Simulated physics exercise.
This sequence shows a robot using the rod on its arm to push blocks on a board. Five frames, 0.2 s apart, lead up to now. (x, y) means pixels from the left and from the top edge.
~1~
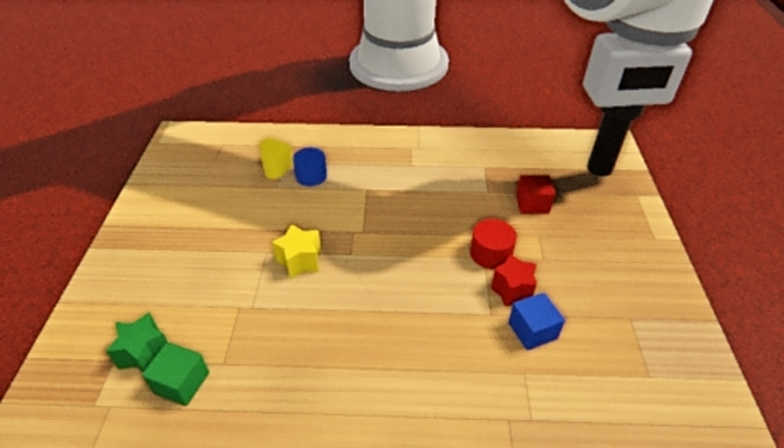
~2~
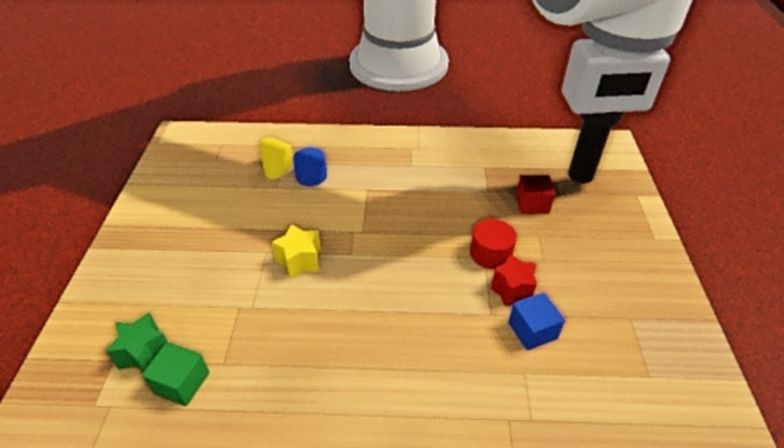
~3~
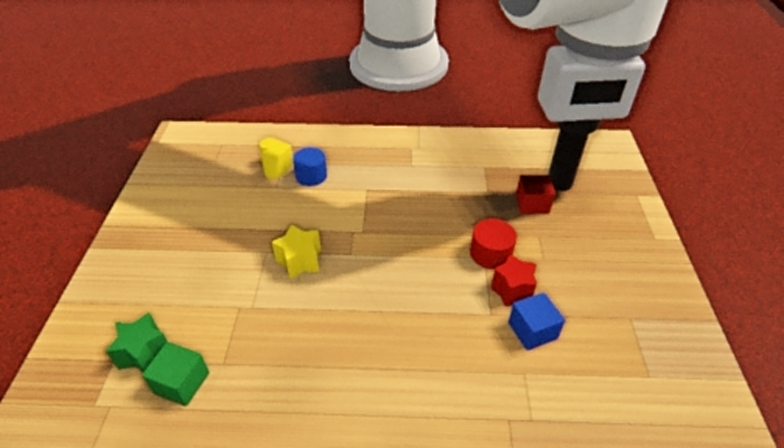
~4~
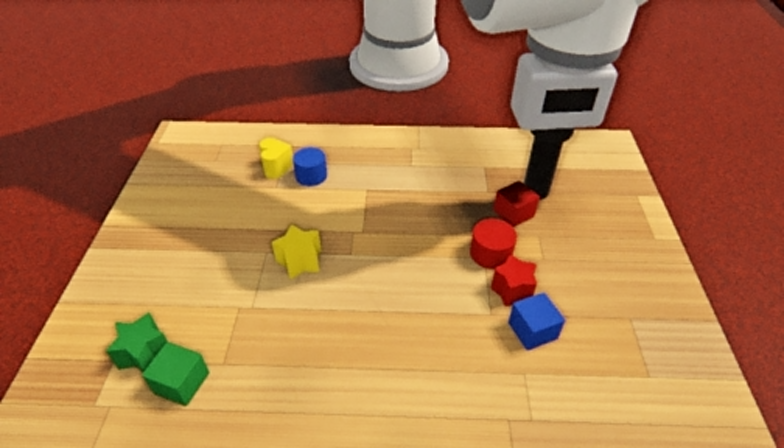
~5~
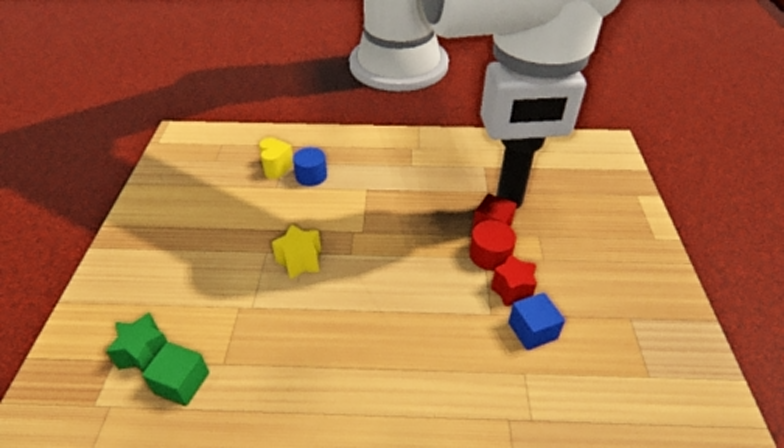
A light wooden board on a red surface is seen from a fixed, raised view facing a white robot's base. Yellow pieces and a blue cylinder sit at left, two green blocks at lower left, and a red cube, red disc, red star and blue cube at right. The robot arm sweeps its black rod leftward and slightly nearer, pushing the red cube a short way toward the disc.
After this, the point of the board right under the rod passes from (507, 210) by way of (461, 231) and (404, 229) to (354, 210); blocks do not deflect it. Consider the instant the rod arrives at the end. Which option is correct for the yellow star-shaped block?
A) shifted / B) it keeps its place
Answer: B.
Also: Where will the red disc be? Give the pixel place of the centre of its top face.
The spot you're after is about (482, 264) in the image.
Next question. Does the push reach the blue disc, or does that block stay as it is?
It holds its position.
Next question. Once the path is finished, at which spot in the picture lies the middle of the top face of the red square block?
Its top middle: (452, 241).
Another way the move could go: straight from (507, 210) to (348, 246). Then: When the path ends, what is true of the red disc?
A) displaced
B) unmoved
A.
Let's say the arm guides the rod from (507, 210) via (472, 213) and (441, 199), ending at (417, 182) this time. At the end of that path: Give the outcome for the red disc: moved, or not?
By then it is displaced.
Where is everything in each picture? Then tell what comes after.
The first picture shows lower end of the rod at (599, 170), tops of blocks, yellow star-shaped block at (297, 241), blue disc at (309, 156), red disc at (495, 233), red square block at (538, 184), red star-shaped block at (518, 271).
The second picture shows rod at (580, 177), blocks as before.
The third picture shows rod at (559, 184), blocks as before.
The fourth picture shows rod at (535, 193), red square block at (518, 193).
The fifth picture shows rod at (509, 202), yellow star-shaped block at (297, 241), blue disc at (309, 156), red disc at (494, 235), red square block at (496, 207), red star-shaped block at (518, 271).
On the path given first. One third of the way, rod at (461, 223); red disc at (482, 263); red square block at (458, 235), turned 45° anticlockwise; red star-shaped block at (521, 276), turned 15° anticlockwise.
Two thirds of the way, rod at (404, 221); red disc at (482, 264); red square block at (452, 241), turned 65° anticlockwise; red star-shaped block at (522, 277), turned 20° anticlockwise.
At the end, rod at (353, 201); yellow star-shaped block not moved; blue disc not moved; red disc at (482, 264); red square block at (452, 241), turned 65° anticlockwise; red star-shaped block at (522, 277), turned 20° anticlockwise.
